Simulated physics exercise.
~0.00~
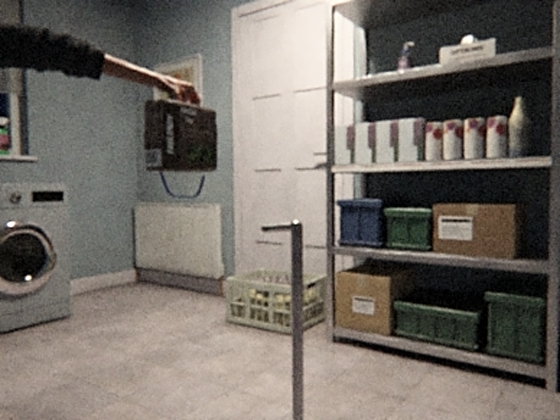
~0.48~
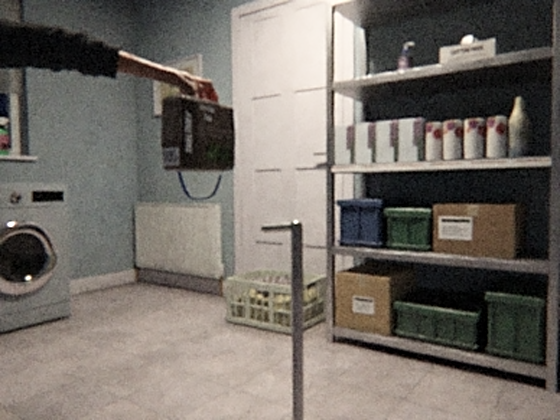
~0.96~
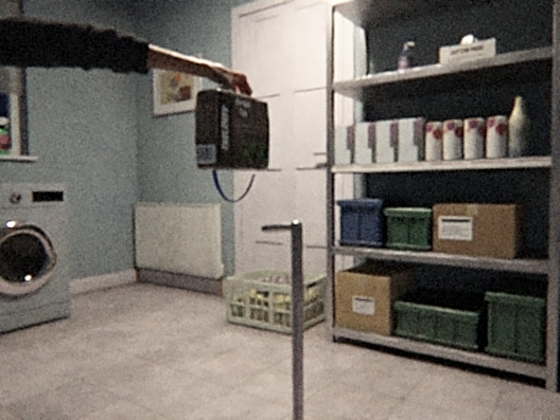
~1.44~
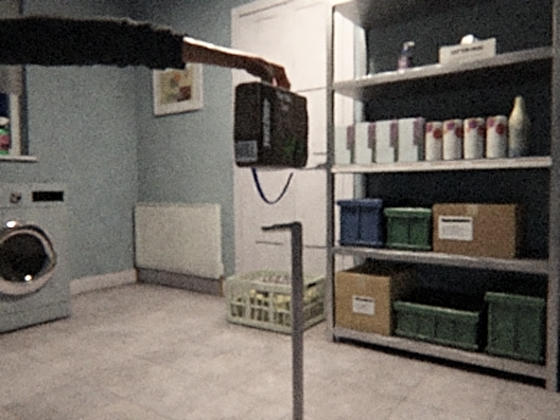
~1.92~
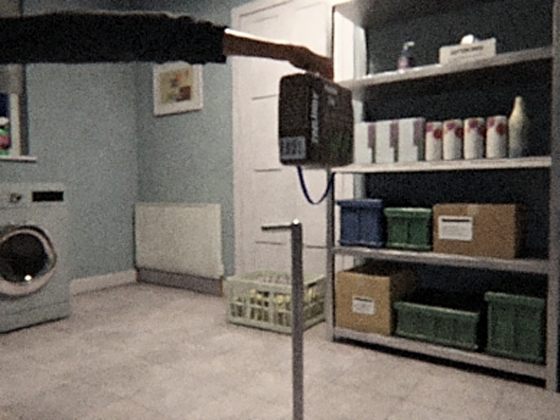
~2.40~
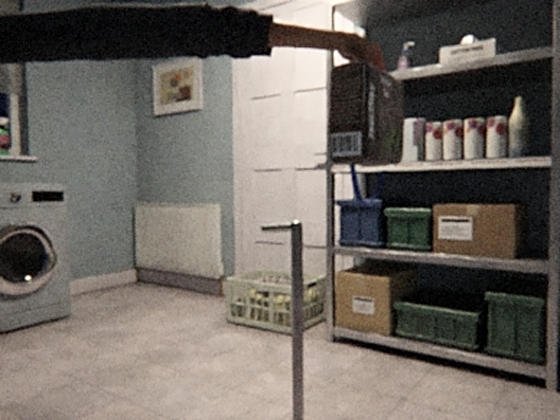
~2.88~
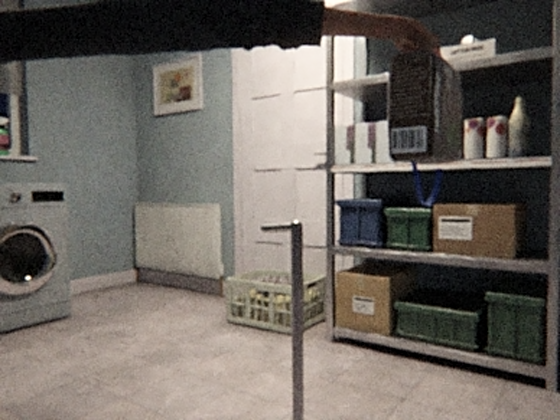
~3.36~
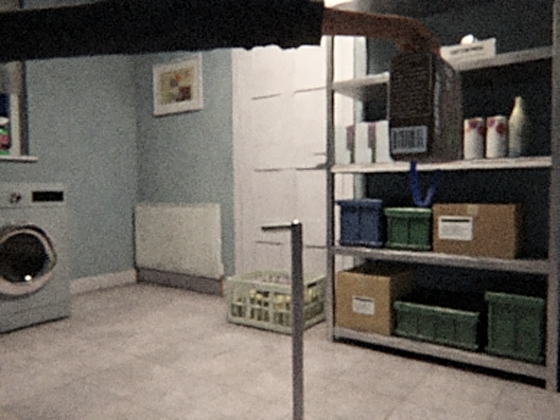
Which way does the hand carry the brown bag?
The hand carries the brown bag to the right, from near the wall towards the shelves.
